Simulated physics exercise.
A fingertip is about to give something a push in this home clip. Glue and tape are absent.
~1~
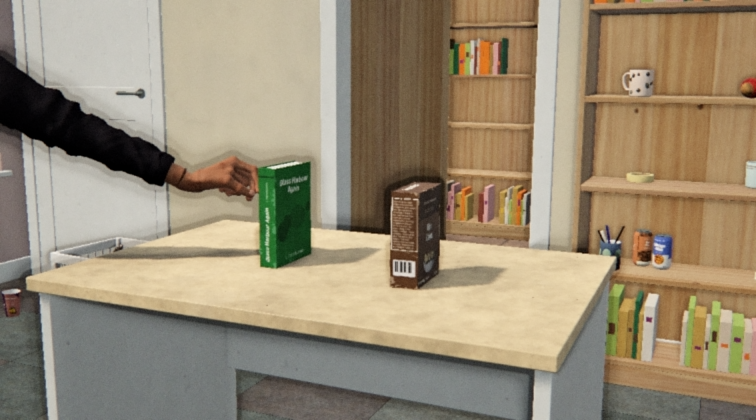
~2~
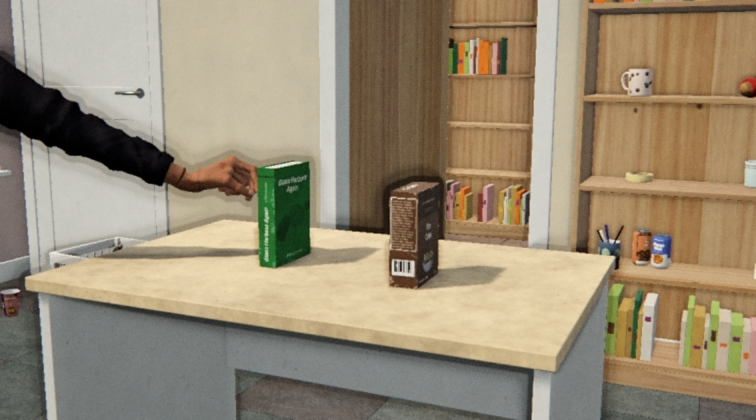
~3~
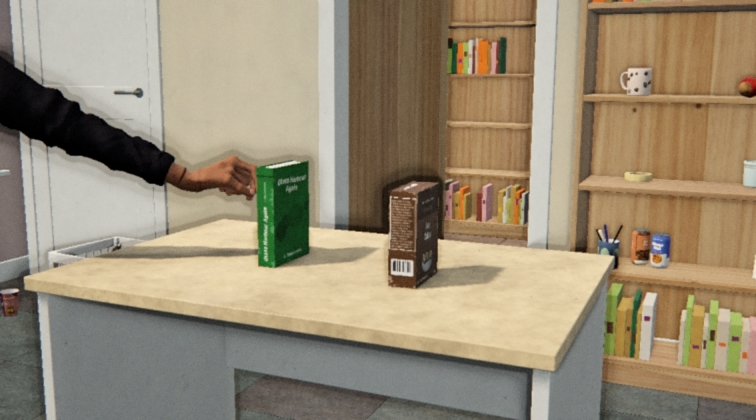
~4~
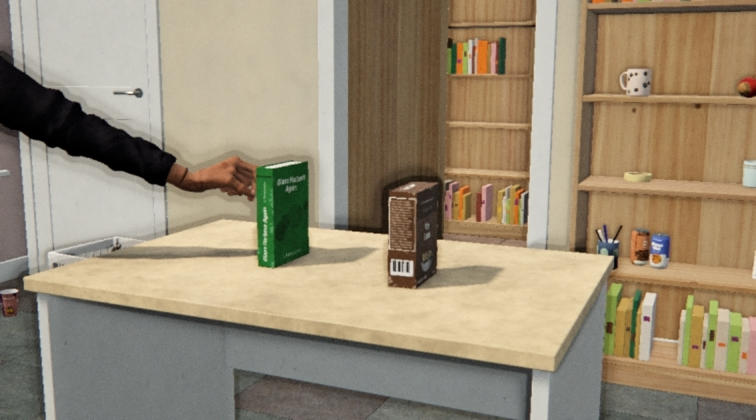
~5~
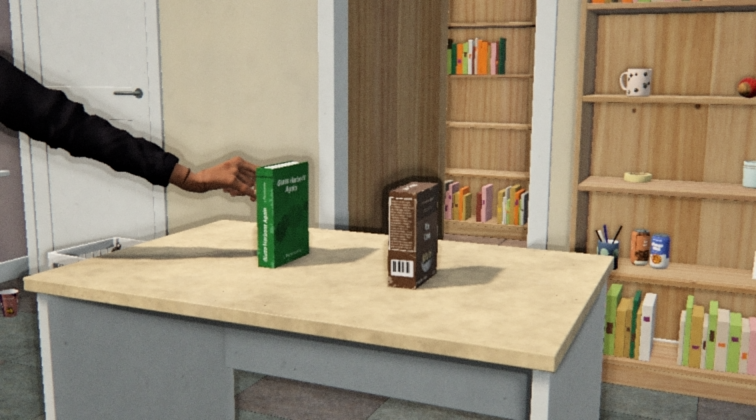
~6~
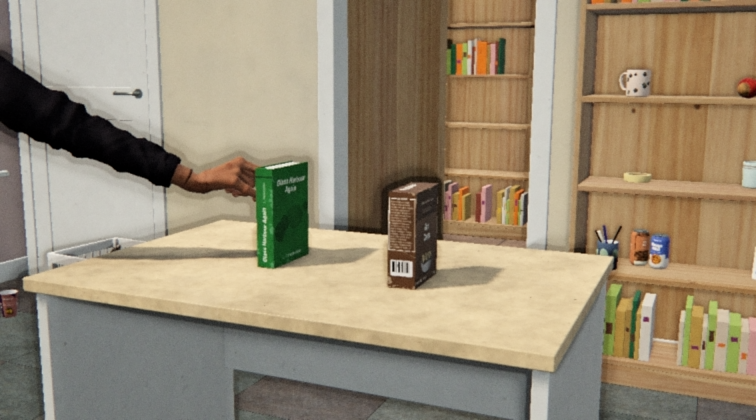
A green book stands upright on a pale-topped desk with grey sides, seen from slightly above in a room with a white door at left and wooden shelves of colourful books, a spotted mug and cans at right. A dark-sleeved arm reaches in from the left, its hand beside the book, while a brown box stands to the right. The fingers shift very slightly by the book, and almost nothing else moves.
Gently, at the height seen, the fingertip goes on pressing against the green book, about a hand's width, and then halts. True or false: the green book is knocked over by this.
True.
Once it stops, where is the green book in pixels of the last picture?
Pretty much around (349, 258), I'd say.
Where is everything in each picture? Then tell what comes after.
Green book (286, 213), in the first frame.
Green book (285, 213), in the second frame.
Green book (284, 212), in the third frame.
Green book (284, 212), in the fourth frame.
Green book (284, 213), in the fifth frame.
Green book (283, 213), in the sixth frame.
Then, 0.90 s on from there, green book turned 36° from how it was put near (310, 219).
Then, 1.10 s on from there, green book on its side near (343, 251).
In the end, toppled on the table, green book. At the end, from the last picture's camera, green book near (349, 258).
